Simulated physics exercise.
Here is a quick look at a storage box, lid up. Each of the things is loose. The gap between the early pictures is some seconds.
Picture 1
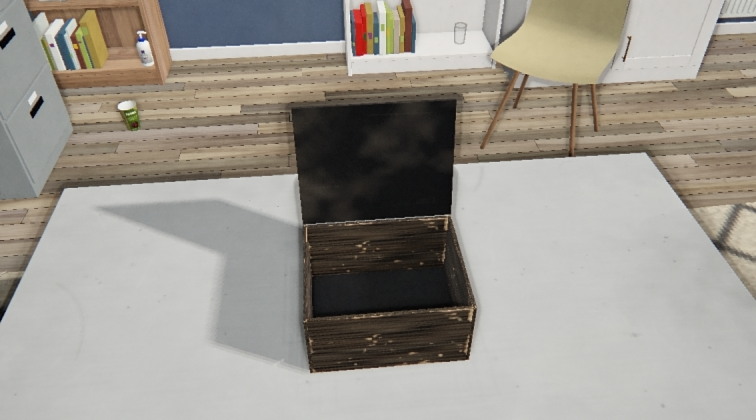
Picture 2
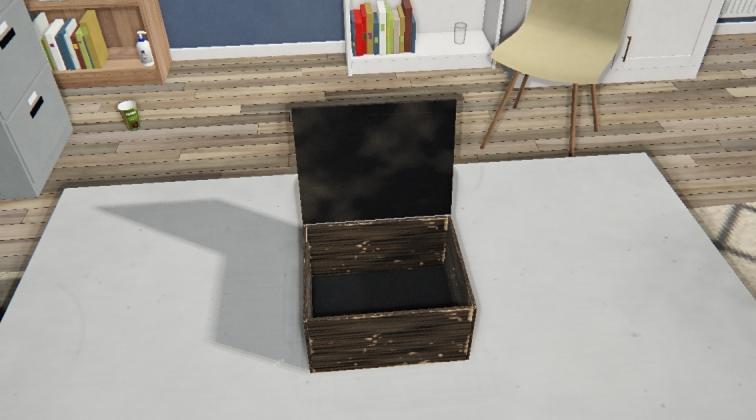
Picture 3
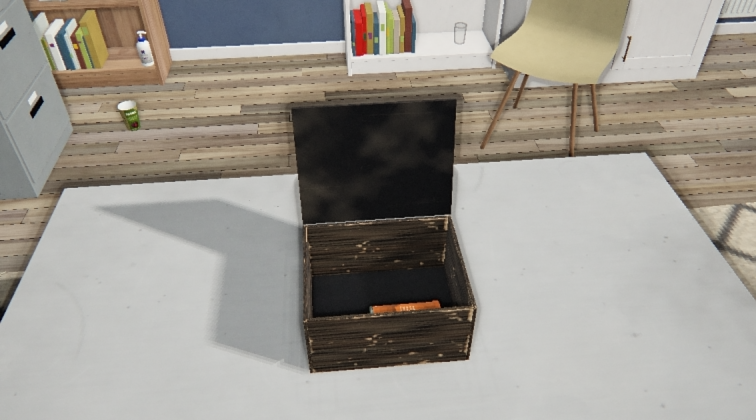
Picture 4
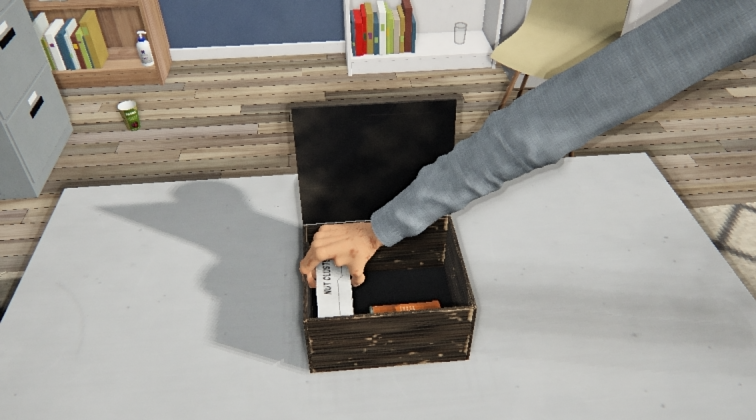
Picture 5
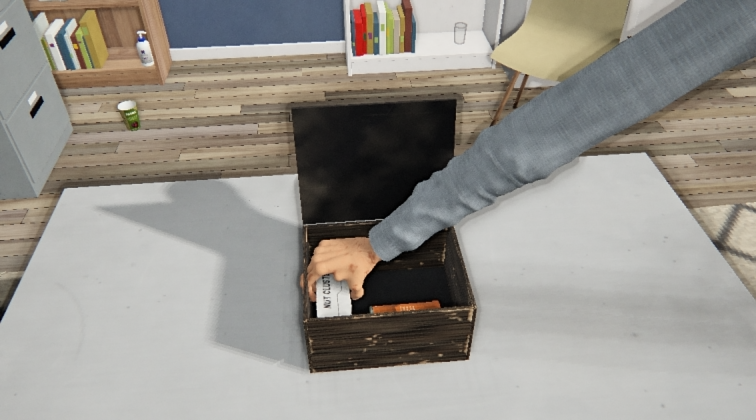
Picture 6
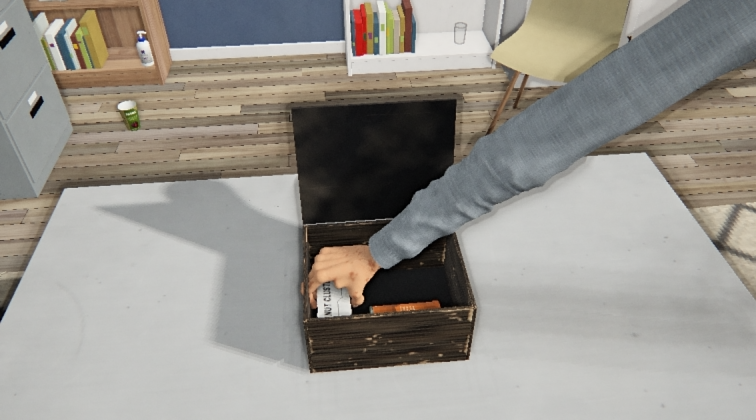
Hand in a grey sleeve lowering a white carton into an open dark wooden box, beside an orange item that appeared earlier.
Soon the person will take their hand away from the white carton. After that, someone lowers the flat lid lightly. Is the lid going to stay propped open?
Most likely the lid will meet the rim.
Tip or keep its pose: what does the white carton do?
Looking at the last picture, it is left as set.
Then, 1.10 s past the last view, lid starting down.
Then, 1.60 s past the last view, lid 58° above the rim.
Then, 1.90 s past the last view, lid 33° above the rim.
Then, 2.10 s past the last view, lid 13° above the rim.
Finally, lid shut; both still in place. Final places as the last picture's camera would see them, white carton near (334, 305).
